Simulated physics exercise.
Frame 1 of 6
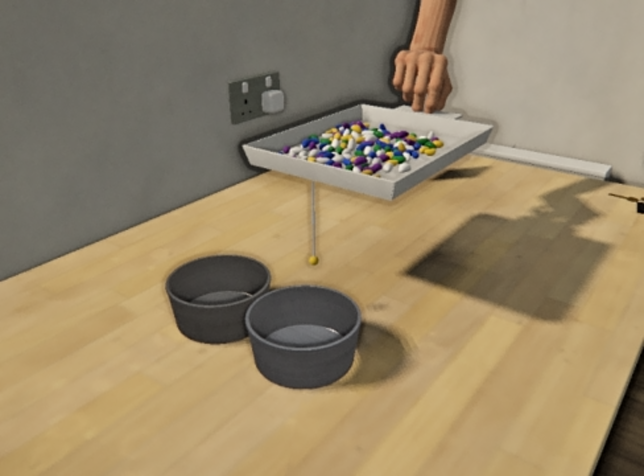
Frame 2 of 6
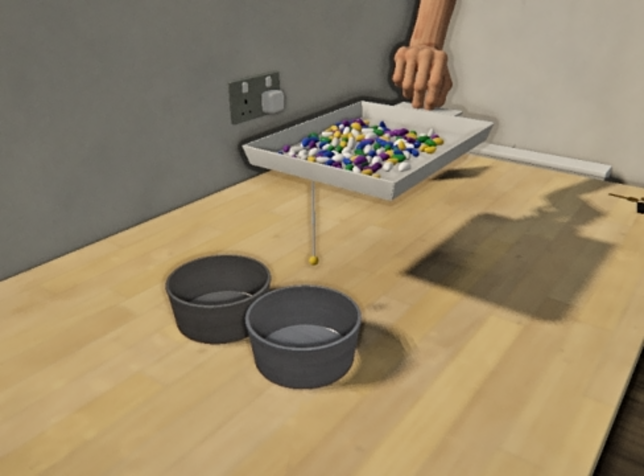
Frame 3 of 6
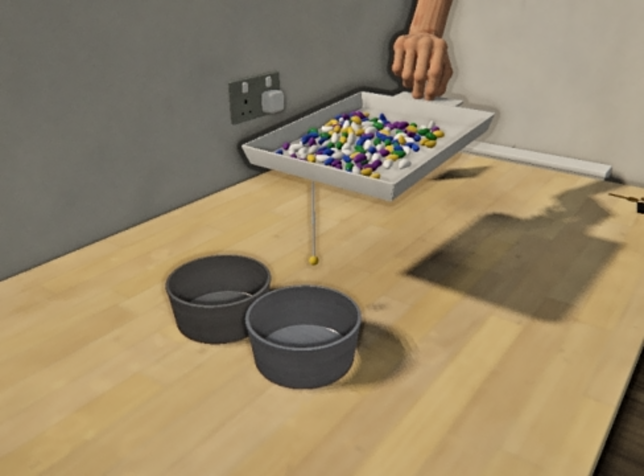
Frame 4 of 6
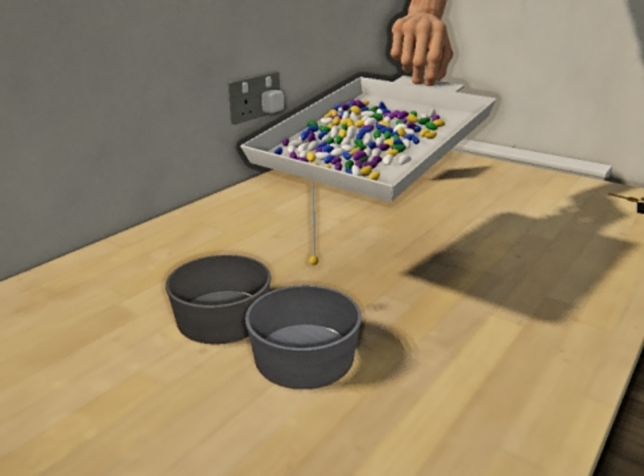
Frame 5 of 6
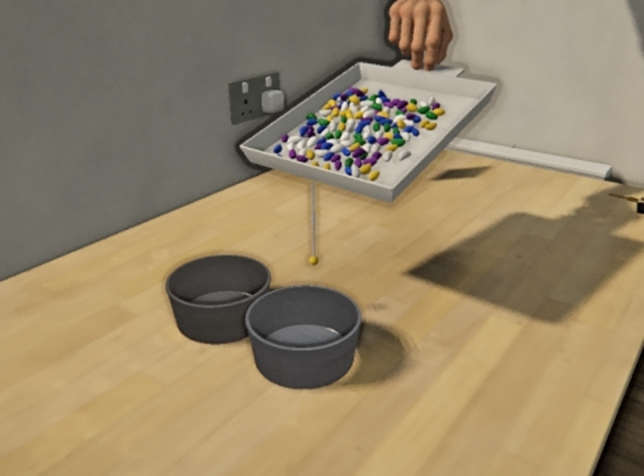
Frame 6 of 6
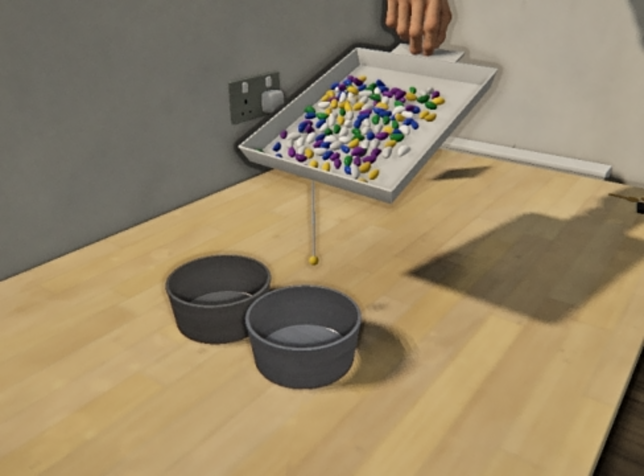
A hand gradually tilts a tray of colourful jelly beans above two dark grey dishes.
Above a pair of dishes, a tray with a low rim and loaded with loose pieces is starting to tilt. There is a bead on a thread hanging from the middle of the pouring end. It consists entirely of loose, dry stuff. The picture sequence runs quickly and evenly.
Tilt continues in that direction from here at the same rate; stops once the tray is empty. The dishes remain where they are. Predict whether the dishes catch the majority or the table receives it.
I expect the dishes to end up with the bulk of the load.
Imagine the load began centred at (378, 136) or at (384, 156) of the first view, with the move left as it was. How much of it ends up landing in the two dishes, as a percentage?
Near 80 % and 80 %.
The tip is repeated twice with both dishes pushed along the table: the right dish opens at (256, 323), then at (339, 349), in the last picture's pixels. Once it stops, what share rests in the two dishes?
Some 20 percent in the first case, 50 percent in the second.
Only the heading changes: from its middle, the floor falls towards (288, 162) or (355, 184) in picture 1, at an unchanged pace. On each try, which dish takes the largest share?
I'd say the one to the left first, then the one to the right.
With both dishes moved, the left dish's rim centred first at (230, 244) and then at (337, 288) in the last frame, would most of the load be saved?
So that's a lesser portion the first time round, a lesser portion the second.
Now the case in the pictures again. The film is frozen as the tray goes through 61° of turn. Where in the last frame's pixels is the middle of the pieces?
The load is centred near (328, 133).
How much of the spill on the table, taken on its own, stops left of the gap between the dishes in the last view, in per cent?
About 20 percent of the spill.
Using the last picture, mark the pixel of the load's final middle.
I'd mark it at roughly (290, 346).
Soon, tray tipped steeply; nearly all on the tray; a stray few in the air.
A while on, tray tipped right over; nearly all on the tray; a stray few in the right dish; a stray few outside both.
Towards the end, tray tipped past a quarter turn; about half in the right dish; about a third in the left dish; about a quarter outside both; a stray few in the air.
Finally, tray tipped past a quarter turn; about half in the right dish; about a third in the left dish; about a quarter outside both; a stray few in the air.
